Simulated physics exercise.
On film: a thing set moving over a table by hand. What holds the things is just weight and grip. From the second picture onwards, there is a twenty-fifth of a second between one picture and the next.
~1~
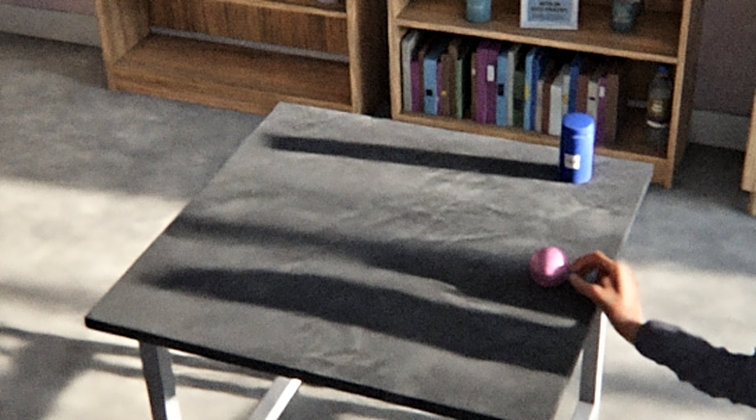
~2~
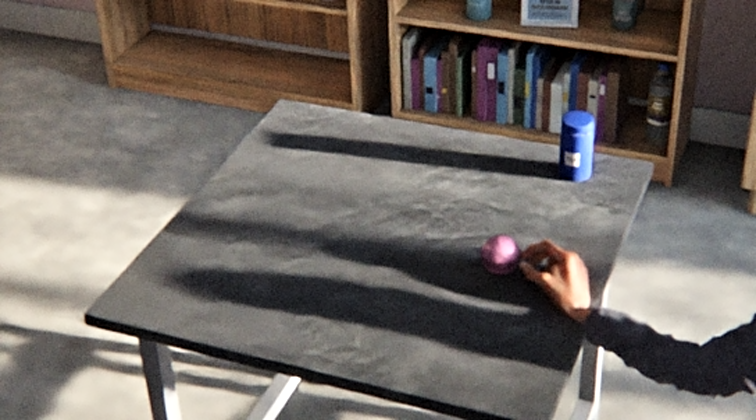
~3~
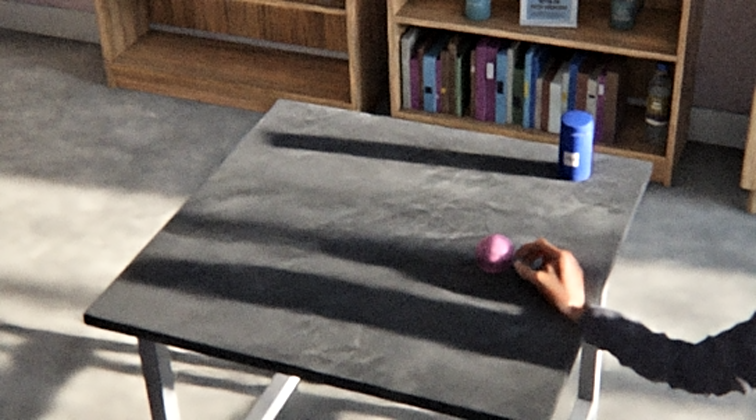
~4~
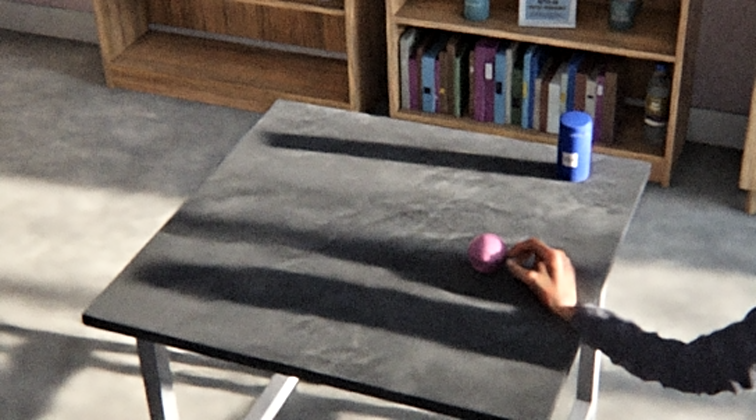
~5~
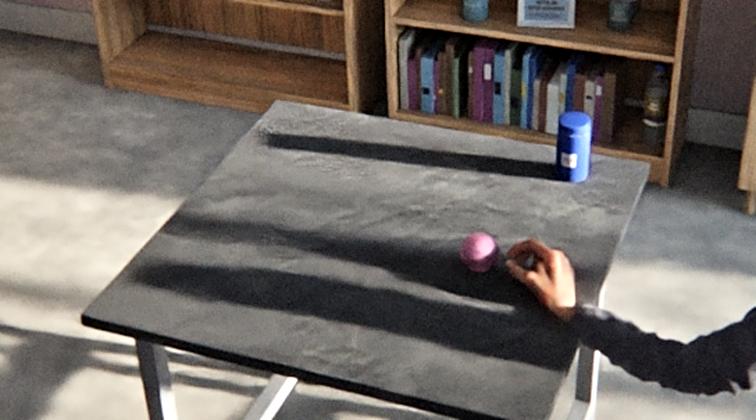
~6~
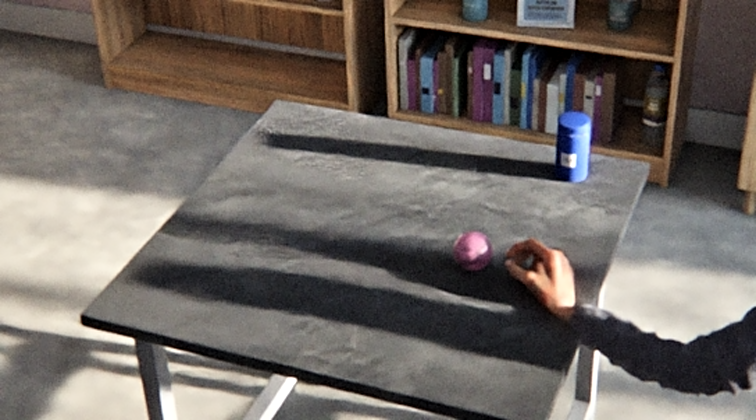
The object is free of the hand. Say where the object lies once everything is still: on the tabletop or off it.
Kept on top.
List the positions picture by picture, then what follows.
The first frame shows under the hand; pink ball (550, 267).
The second frame shows under the hand; pink ball (501, 255).
The third frame shows under the hand; pink ball (495, 254).
The fourth frame shows pink ball (488, 253).
The fifth frame shows pink ball (480, 253).
The sixth frame shows pink ball (473, 251) displaced a little.
Then, 0.10 s past the last view, pink ball displaced about its own width near (460, 248).
Then, 0.20 s past the last view, pink ball displaced about its own width near (450, 246).
Then, 0.40 s past the last view, pink ball displaced about its own width near (440, 245).
Finally, moved from the start, pink ball. Final places as the last picture's camera would see them, pink ball near (440, 245).
